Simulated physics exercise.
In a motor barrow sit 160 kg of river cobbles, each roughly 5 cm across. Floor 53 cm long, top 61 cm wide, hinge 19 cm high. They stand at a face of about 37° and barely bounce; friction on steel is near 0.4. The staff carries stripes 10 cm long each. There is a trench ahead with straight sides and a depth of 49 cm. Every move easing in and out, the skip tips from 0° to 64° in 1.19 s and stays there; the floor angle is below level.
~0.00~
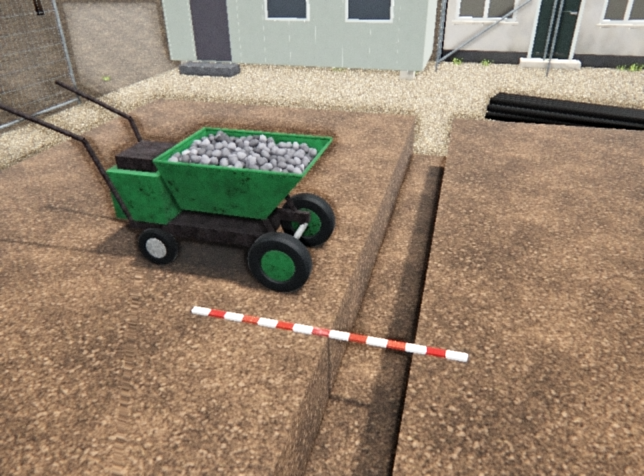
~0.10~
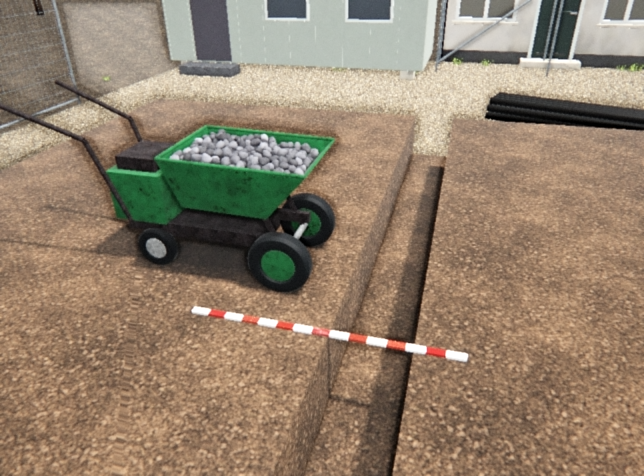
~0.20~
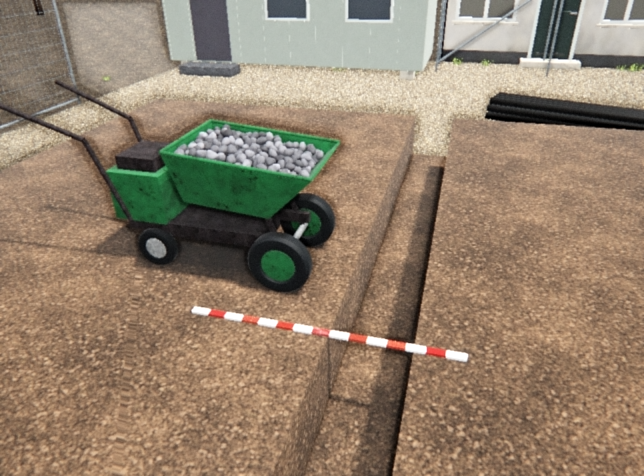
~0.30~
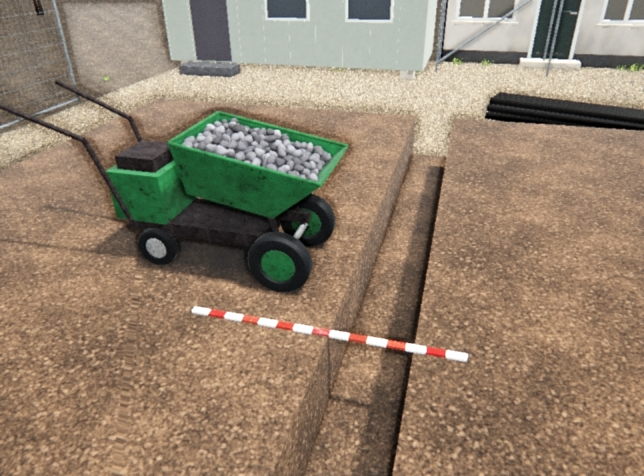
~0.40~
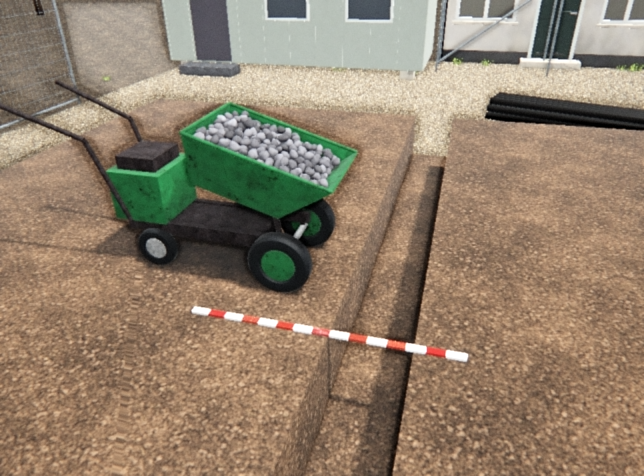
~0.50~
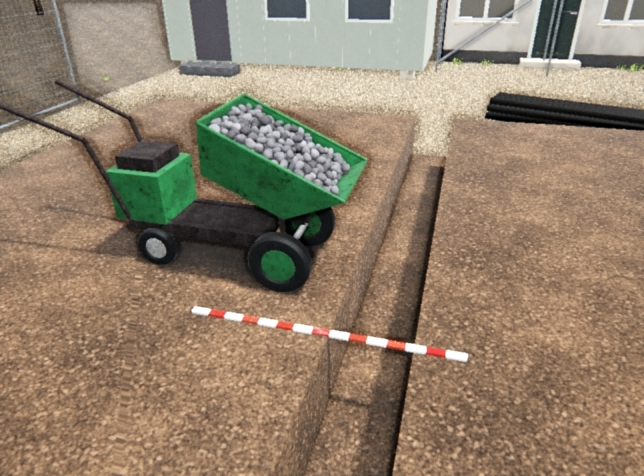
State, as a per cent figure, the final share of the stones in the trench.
The final share is about 64 per cent.
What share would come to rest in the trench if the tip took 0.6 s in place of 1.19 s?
About 45%.
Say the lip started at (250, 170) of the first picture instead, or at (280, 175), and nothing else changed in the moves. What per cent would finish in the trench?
100 % and 85 %.
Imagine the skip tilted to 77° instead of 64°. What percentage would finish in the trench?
With that change, near 60 per cent.
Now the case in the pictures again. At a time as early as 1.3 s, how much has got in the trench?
At that moment: Approx. 20 %.
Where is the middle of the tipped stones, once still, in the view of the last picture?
Roughly at (409, 330).
After 0.9 s the floor is at 54°; 100 % in the skip; the foremost stones are at (380, 227).
After 1.3 s the floor is at 64°; 67 % in the skip, 20 % in the trench, 12 % past the trench; the foremost stones are at (463, 282).
After 1.6 s the floor is at 64°; 37 % in the skip, 29 % in the trench, 34 % past the trench; the foremost stones are at (552, 300).
After 3.6 s the floor is at 64°; 2 % in the skip, 64 % in the trench, 35 % past the trench; the foremost stones are at (627, 312).
